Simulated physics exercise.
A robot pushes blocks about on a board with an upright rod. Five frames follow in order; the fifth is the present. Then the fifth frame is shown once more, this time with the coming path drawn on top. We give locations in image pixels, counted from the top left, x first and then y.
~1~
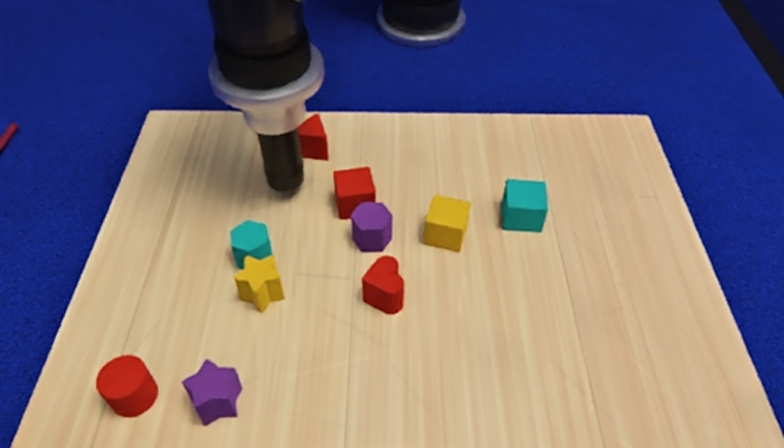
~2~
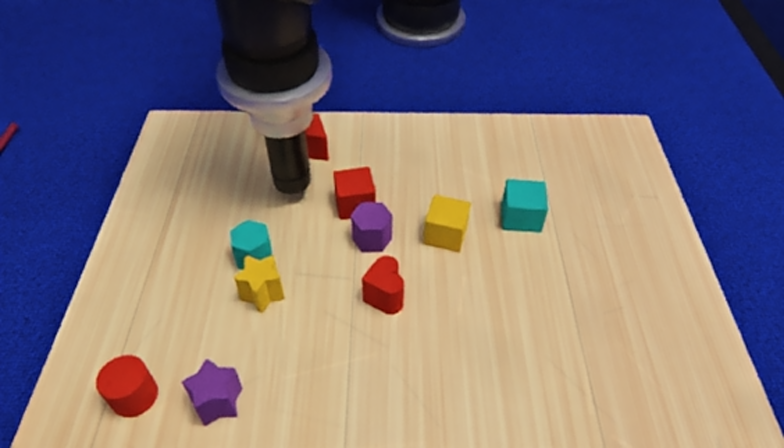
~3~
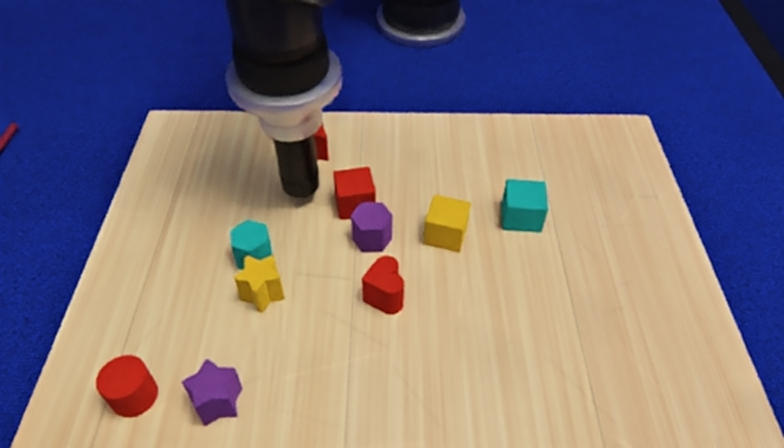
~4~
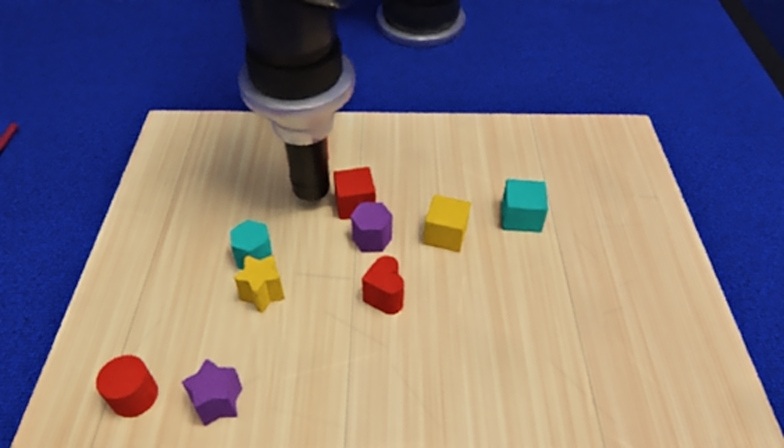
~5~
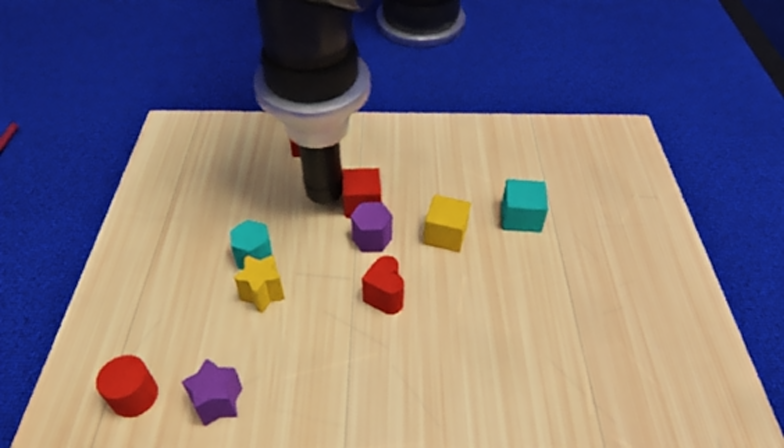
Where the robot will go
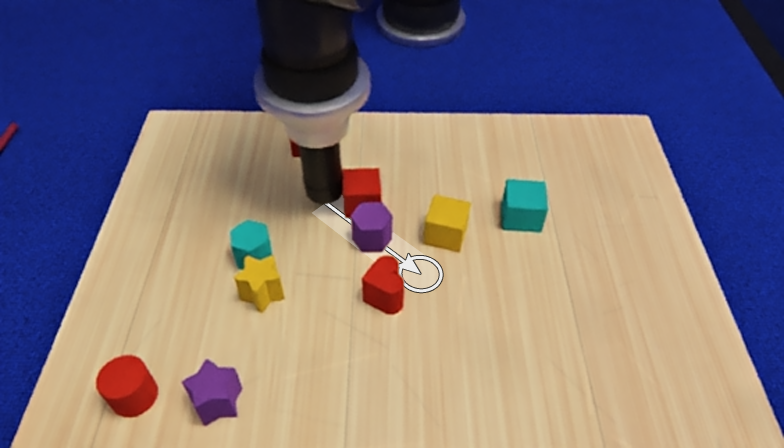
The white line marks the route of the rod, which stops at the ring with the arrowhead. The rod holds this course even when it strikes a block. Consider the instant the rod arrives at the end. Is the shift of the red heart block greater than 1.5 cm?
No - that is not the case.
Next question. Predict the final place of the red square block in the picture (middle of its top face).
It will likely be found at (388, 185).
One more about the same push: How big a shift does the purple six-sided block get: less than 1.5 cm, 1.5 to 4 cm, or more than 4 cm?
Overall it shifts more than 4 cm.
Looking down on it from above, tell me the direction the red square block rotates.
Viewed from above, counterclockwise.
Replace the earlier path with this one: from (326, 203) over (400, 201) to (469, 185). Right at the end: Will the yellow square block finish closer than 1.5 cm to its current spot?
No
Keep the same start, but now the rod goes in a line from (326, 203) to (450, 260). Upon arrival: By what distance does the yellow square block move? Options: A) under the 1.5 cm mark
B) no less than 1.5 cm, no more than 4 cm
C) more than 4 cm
I choose B.
The line goes in a line from (326, 203) to (421, 274).
The first path, step by step. One third of the way, rod (355, 214); red square block (386, 185), turned 35° anticlockwise; purple six-sided block (382, 222).
Two thirds of the way, rod (387, 237); red square block (388, 185), turned 40° anticlockwise; purple six-sided block (416, 248), turned 15° clockwise.
At the end, rod (421, 263); red square block (388, 185), turned 40° anticlockwise; purple six-sided block (453, 275), turned 20° clockwise; red heart block unmoved.
